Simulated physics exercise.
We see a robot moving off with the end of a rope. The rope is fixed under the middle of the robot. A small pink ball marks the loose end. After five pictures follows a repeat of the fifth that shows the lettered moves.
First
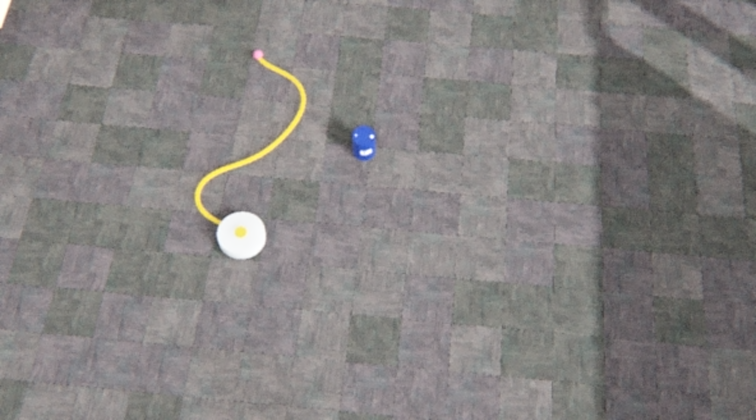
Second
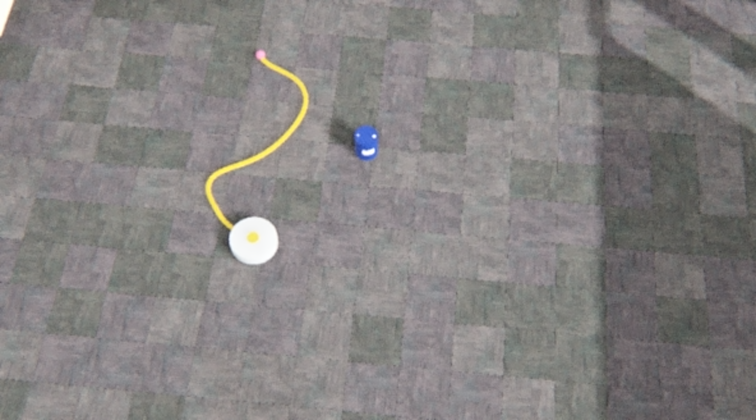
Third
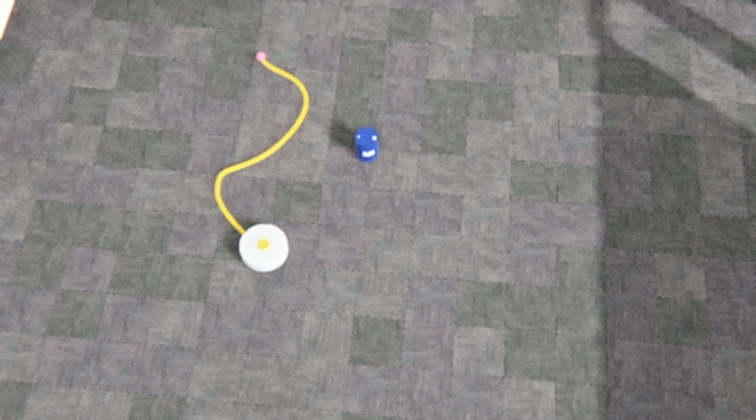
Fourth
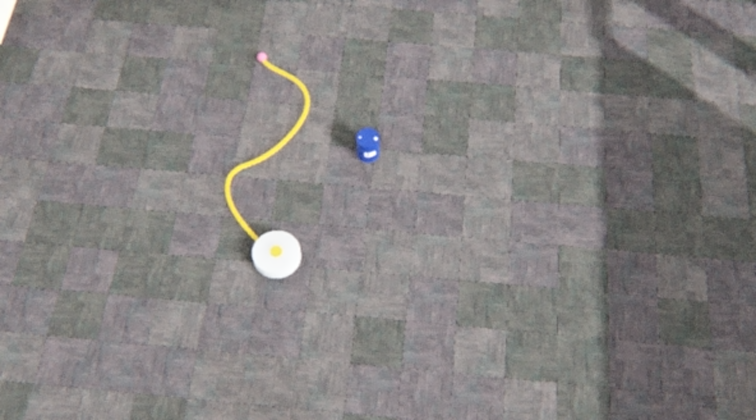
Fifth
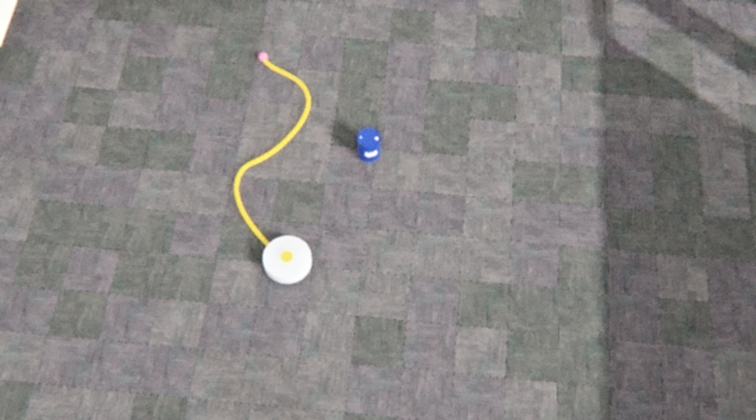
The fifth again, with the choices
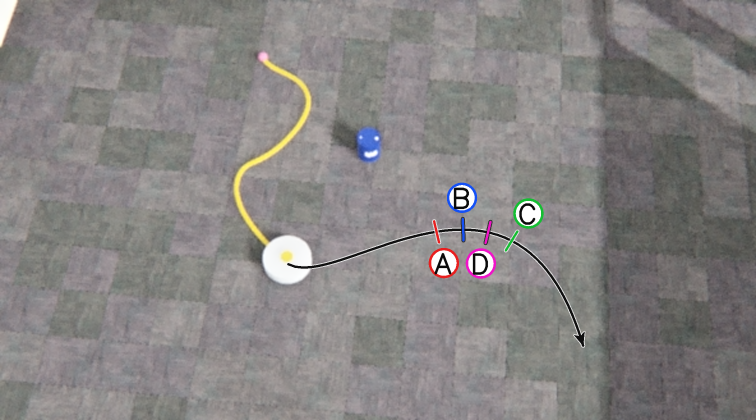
A round white robot slid slowly a short way down and to the right across the gray carpet, pulling one end of a curvy yellow rope, while the pink-tipped end and a small blue keg barely moved.
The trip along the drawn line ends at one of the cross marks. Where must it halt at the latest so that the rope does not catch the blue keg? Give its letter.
The farthest safe stop is D.
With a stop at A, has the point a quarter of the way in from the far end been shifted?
No.
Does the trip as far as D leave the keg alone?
Yes.
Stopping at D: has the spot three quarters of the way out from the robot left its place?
Yes.
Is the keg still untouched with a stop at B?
For that mark, yes.
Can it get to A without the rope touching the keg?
Yes.
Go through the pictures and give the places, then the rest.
The first frame shows robot (242, 236); free end (258, 55); blue keg (364, 143).
The second frame shows robot (254, 241); free end (260, 55).
The third frame shows robot (264, 248); free end (260, 57).
The fourth frame shows robot (277, 255); free end (262, 57).
The fifth frame shows robot (288, 260); free end (263, 57); blue keg (369, 145).
On the marked copy, A at (437, 232); B at (463, 230); C at (512, 241); D at (488, 232); the route from (288, 264) via (467, 230) to (583, 346).
With D. Early on, robot (358, 251), middle of the rope (274, 155), free end (263, 57).
Further on, robot (427, 230), middle of the rope (298, 161), free end (263, 57).
At the end, robot (489, 228), middle of the rope (350, 161), free end (267, 61); nothing has been touched.
As for the rest, A is safe but short; B is safe but short; C brings the rope against the keg.
